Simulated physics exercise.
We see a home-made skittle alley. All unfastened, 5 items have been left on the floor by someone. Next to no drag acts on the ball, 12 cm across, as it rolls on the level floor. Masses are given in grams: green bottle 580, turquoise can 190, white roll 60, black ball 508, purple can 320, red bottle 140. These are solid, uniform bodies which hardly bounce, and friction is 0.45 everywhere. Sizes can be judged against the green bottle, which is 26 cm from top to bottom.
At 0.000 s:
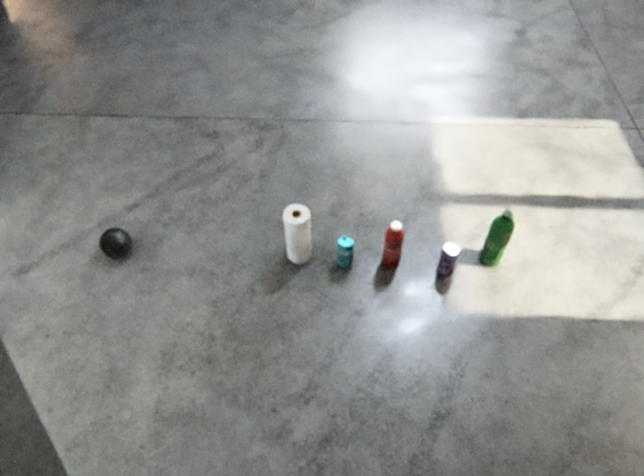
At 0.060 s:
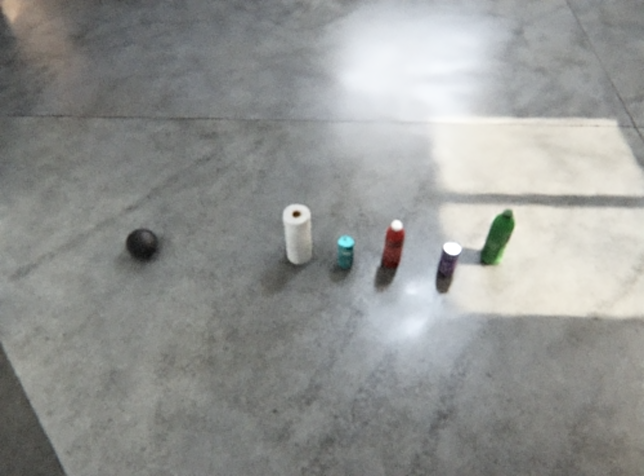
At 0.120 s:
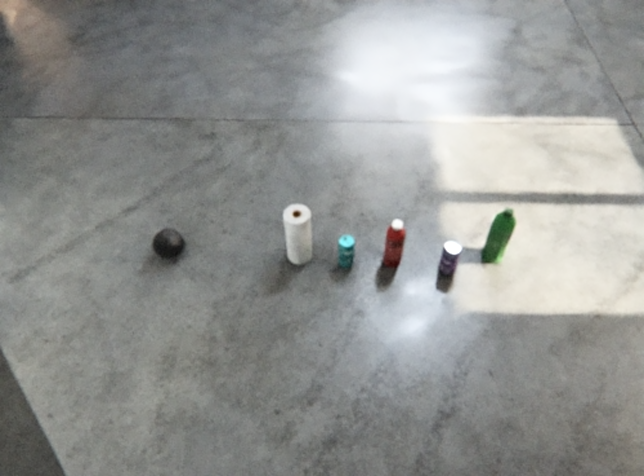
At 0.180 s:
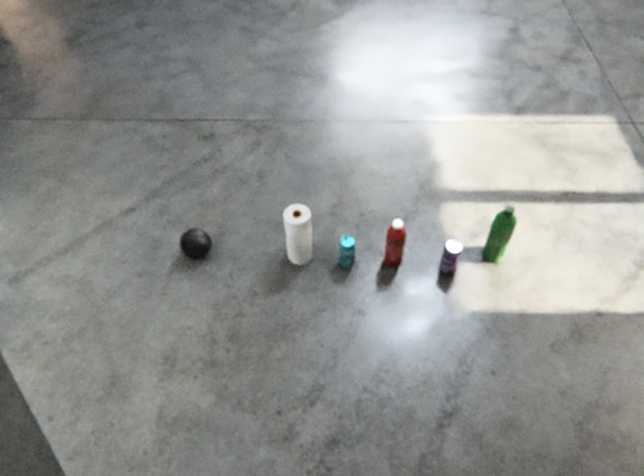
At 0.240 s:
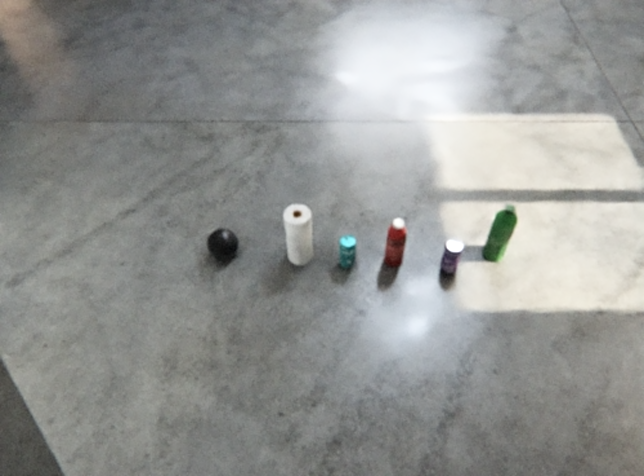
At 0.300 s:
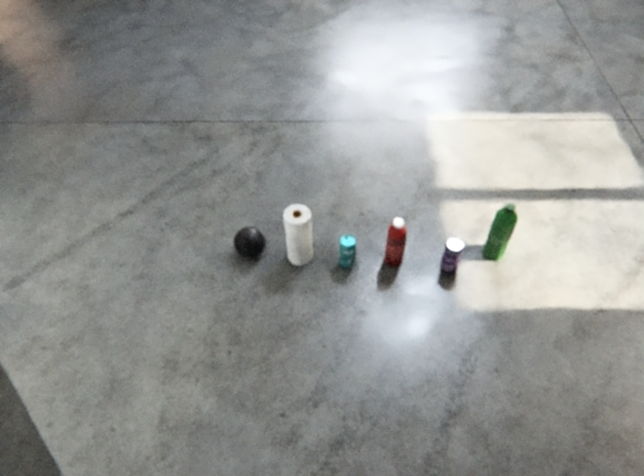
A black ball rolled steadily from left to right across the gray floor, drawing close to a white roll that stood beside a turquoise can, a red bottle, a purple can and a green bottle.
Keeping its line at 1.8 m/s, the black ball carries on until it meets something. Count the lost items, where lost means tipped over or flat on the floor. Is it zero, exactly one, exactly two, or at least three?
It is exactly two.
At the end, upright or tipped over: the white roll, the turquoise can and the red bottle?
Well, the white roll tumbles down, the turquoise can tumbles down, and the red bottle holds steady.
Around 0.70 s, ball has run 103 cm; black ball near (377, 219); turquoise can on its side near (398, 270); white roll at 36° to upright.
Around 1.30 s, ball has run 169 cm; black ball near (525, 181); turquoise can on its side near (399, 271); white roll on its side.
Finally (2.1 s), on their side or leaning hard on the floor, turquoise can and white roll; the other 3 still in place (within 8 cm). Final places as that camera would see them, green bottle near (501, 231), turquoise can near (399, 271).
